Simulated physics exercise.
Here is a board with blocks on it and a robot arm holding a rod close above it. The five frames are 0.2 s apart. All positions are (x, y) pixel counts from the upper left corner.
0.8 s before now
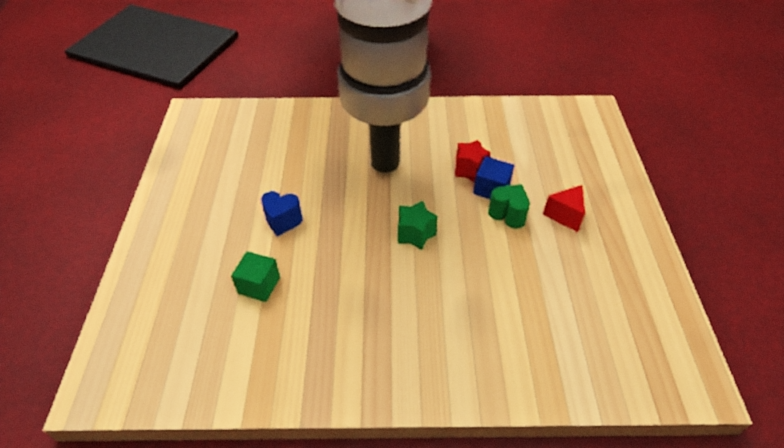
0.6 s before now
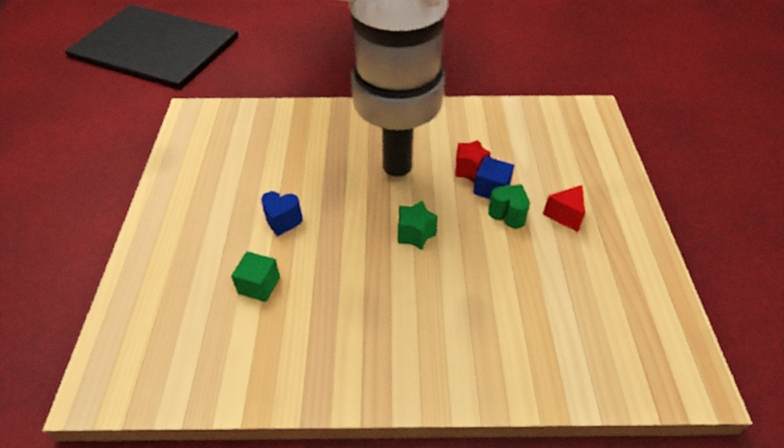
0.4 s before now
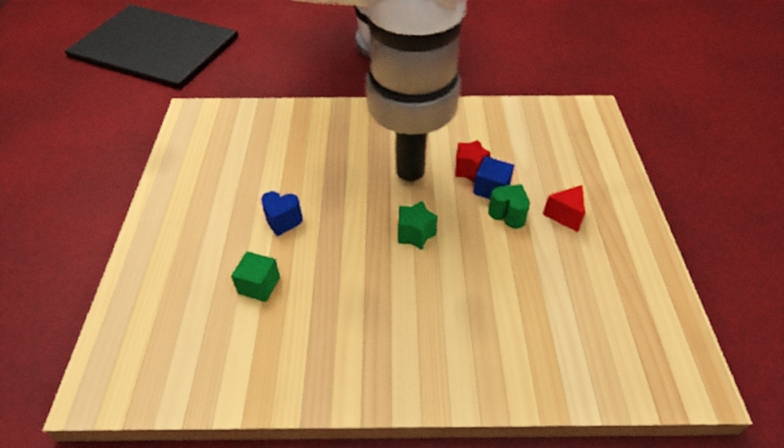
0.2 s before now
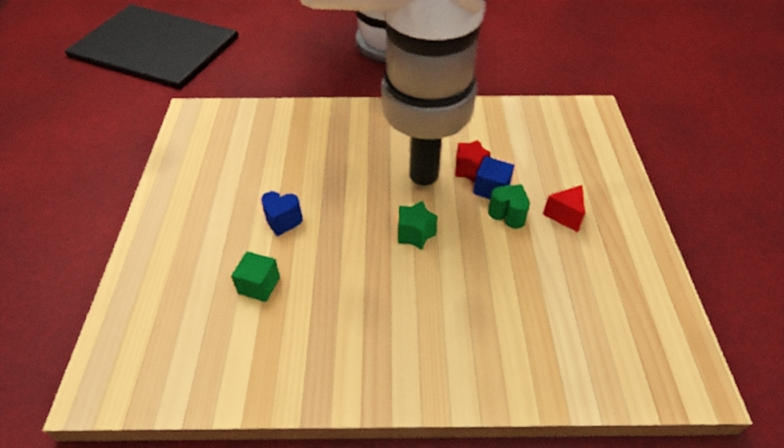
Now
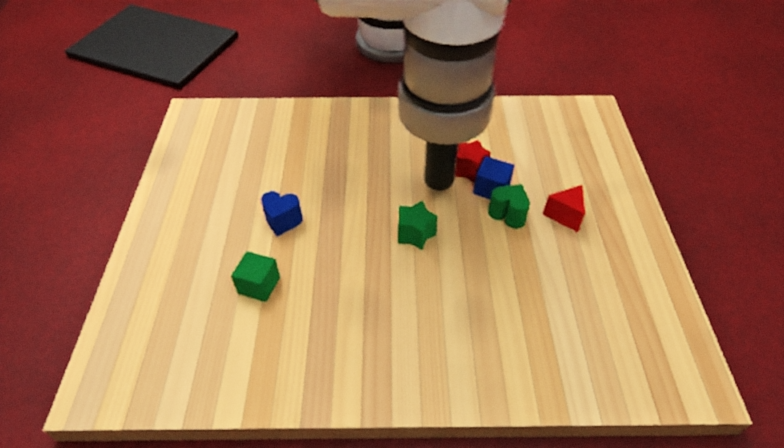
The robot arm moves its rod a short way right above the board of blocks.
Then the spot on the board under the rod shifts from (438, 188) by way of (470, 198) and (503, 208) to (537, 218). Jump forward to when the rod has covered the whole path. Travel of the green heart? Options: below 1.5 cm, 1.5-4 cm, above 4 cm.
Goes over 4 cm.
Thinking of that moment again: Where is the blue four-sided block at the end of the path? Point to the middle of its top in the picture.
Close to (519, 168).
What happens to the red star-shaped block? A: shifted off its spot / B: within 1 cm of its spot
Option B.
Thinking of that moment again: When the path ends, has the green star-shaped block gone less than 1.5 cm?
I expect so.
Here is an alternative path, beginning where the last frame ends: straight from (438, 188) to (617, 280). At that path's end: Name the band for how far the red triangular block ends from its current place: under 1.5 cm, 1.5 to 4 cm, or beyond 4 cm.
From 1.5 to 4 cm.
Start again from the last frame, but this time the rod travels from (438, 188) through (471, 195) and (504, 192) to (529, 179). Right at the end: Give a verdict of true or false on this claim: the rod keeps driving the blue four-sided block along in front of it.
This is true.
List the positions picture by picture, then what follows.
In the first frame, rod tip at (386, 163); block tops, green star-shaped block at (416, 215); red star-shaped block at (473, 150); blue four-sided block at (496, 169); green heart at (513, 195); red triangular block at (572, 197).
In the second frame, rod at (398, 167); blocks unchanged.
In the third frame, rod at (410, 171); blocks unchanged.
In the fourth frame, rod at (424, 175); blocks unchanged.
In the fifth frame, rod at (439, 180); green star-shaped block at (416, 215); red star-shaped block at (473, 150); blue four-sided block at (496, 169); green heart at (513, 195); red triangular block at (572, 197).
On the path given first. One third of the way, rod at (471, 191); blue four-sided block at (504, 169), turned 20° anticlockwise.
Two thirds of the way, rod at (504, 200); blue four-sided block at (517, 168), turned 75° anticlockwise; green heart at (539, 205).
At the end, rod at (539, 210); green star-shaped block in place; red star-shaped block in place; blue four-sided block at (519, 168), turned 85° anticlockwise; green heart at (564, 219), turned 15° anticlockwise; red triangular block at (582, 198).
